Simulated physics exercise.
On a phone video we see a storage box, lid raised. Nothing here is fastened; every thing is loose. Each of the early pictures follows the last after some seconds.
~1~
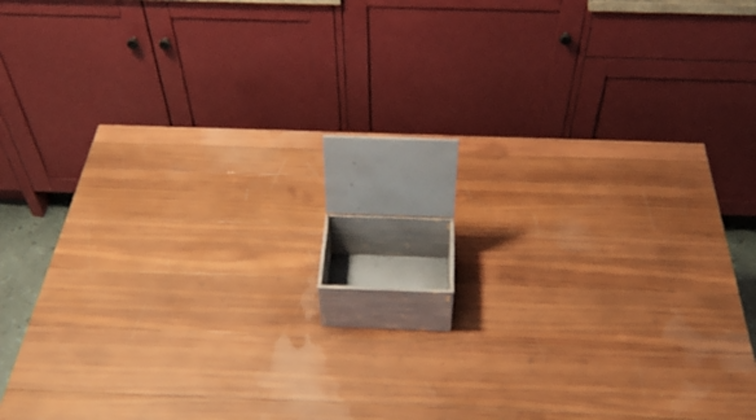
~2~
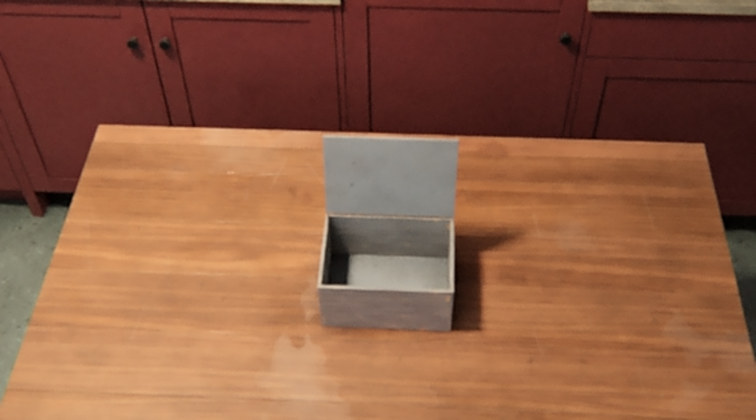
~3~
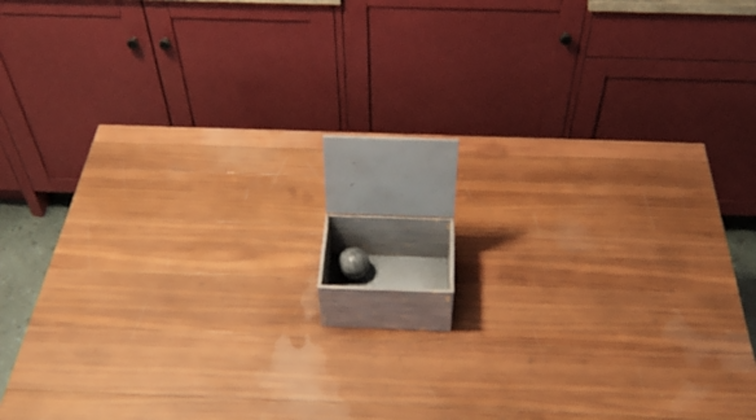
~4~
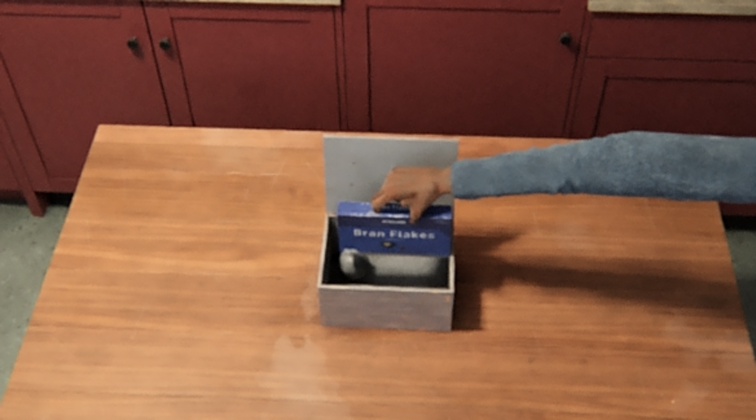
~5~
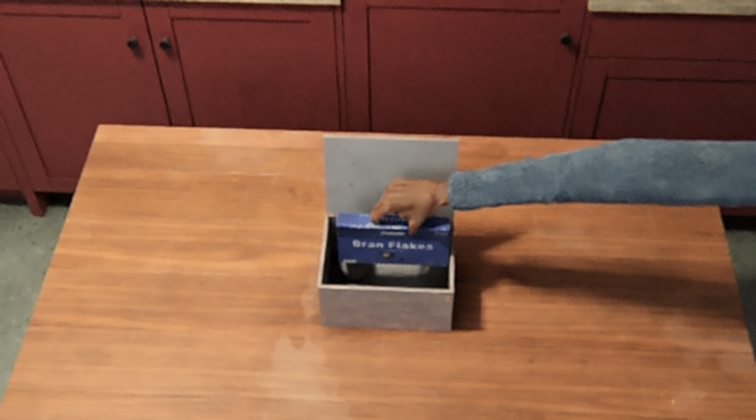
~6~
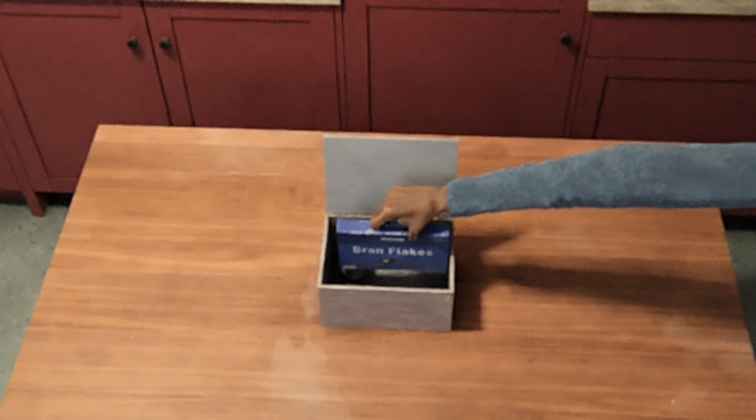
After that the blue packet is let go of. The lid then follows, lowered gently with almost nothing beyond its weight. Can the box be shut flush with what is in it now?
Yes, flush.
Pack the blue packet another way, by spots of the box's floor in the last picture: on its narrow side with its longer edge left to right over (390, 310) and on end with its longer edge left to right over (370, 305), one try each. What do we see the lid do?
Result of try one: No gap; result of try two: A gap remains.
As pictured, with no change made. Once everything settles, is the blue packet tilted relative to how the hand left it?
As it turns out, it changes its angle.
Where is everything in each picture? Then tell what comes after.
In the first frame, the last thing is not in view yet.
In the second frame, the last thing is not in view yet.
In the third frame, the last thing is not in view yet; grey ball (354, 263).
In the fourth frame, on its way; blue packet (395, 229); grey ball (354, 263).
In the fifth frame, on its way; blue packet (393, 240).
In the sixth frame, in place under the hand; blue packet (393, 246).
Then, 0.80 s on from there, lid starting down; blue packet turned 70° from how it was put near (391, 284); grey ball shifted a little.
Then, 1.60 s on from there, lid 59° above the rim; blue packet turned 70° from how it was put near (391, 284); grey ball shifted a little.
Then, 2.20 s on from there, lid 13° above the rim; blue packet turned 70° from how it was put near (391, 284); grey ball shifted a little.
In the end, lid shut; toppled in the box, blue packet; grey ball unmoved. At the end, from the last picture's camera, blue packet near (391, 284).
